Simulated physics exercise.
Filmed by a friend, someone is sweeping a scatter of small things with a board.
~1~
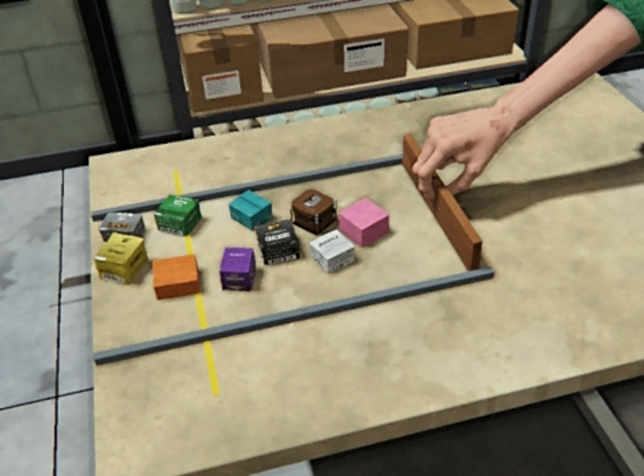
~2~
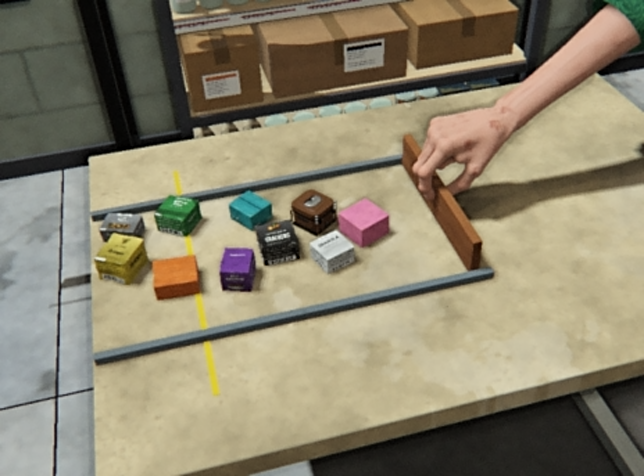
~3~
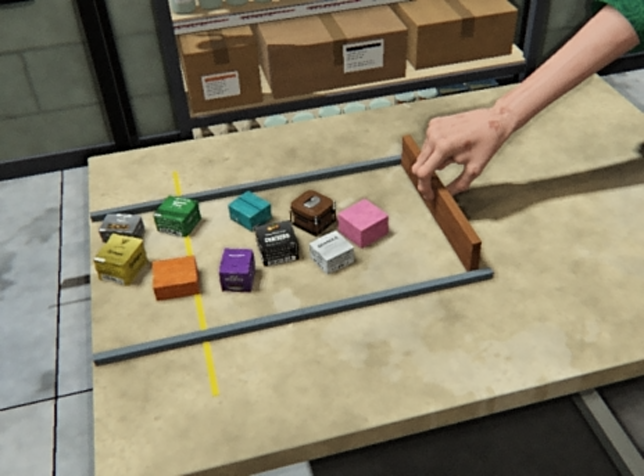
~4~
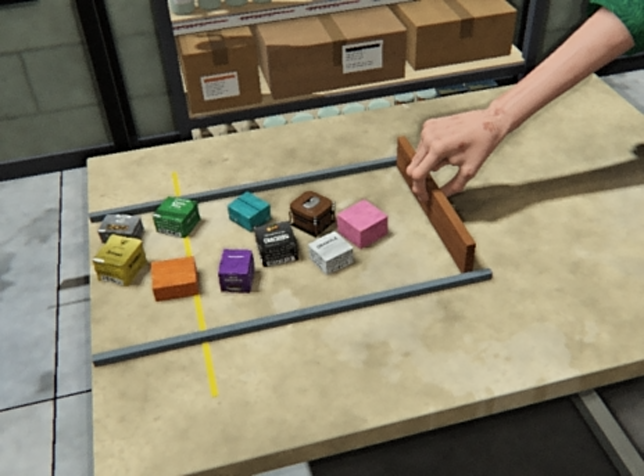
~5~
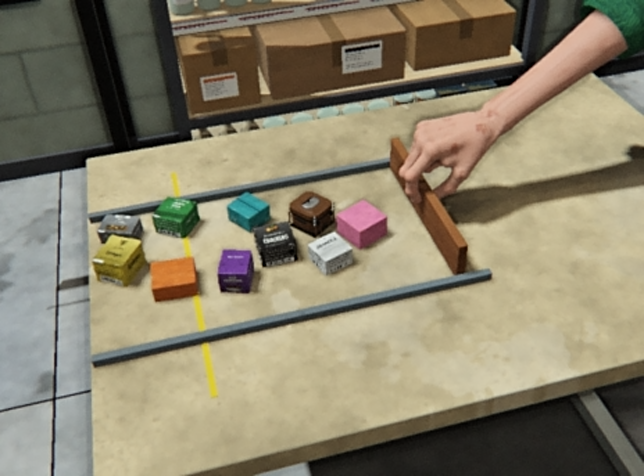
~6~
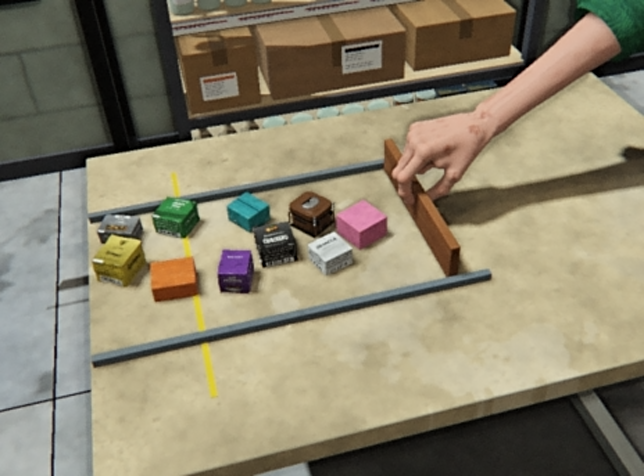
The video shows colourful little boxes scattered between two rails on a table, some near a yellow line, while a hand at the right holds a brown board upright, then slides it slightly left as the boxes stay still.
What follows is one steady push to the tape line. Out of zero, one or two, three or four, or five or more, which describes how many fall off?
The answer is one or two.
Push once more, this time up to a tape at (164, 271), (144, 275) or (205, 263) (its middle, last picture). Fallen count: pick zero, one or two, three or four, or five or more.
In that order: Three to four; three or four; just one or two.
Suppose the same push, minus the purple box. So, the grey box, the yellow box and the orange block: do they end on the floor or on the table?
Grey box: Over the edge; yellow box: Still there; orange block: Still there.
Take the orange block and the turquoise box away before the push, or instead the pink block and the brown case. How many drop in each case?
The counts: 0 and 0.
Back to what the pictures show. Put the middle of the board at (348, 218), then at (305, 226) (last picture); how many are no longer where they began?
Note: First position 3; second position 6.
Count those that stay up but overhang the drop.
The count is 3.
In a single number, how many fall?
1 in total.
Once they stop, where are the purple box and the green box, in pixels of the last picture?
The first comes to rest at (149, 322), and the second at (103, 226).
Early on, none off yet; yellow box at rest near (120, 261); grey box at rest near (120, 230); orange block at rest near (174, 279).
A while later, none off yet; yellow box at rest near (120, 261); grey box at rest near (120, 230); orange block moving near (167, 281).
Further along, none off yet; yellow box travelled a little near (107, 259); grey box travelled about its own width near (95, 232); orange block travelled about its own width near (131, 287).
Finally, the number that fall off is one or two; lost, grey box.
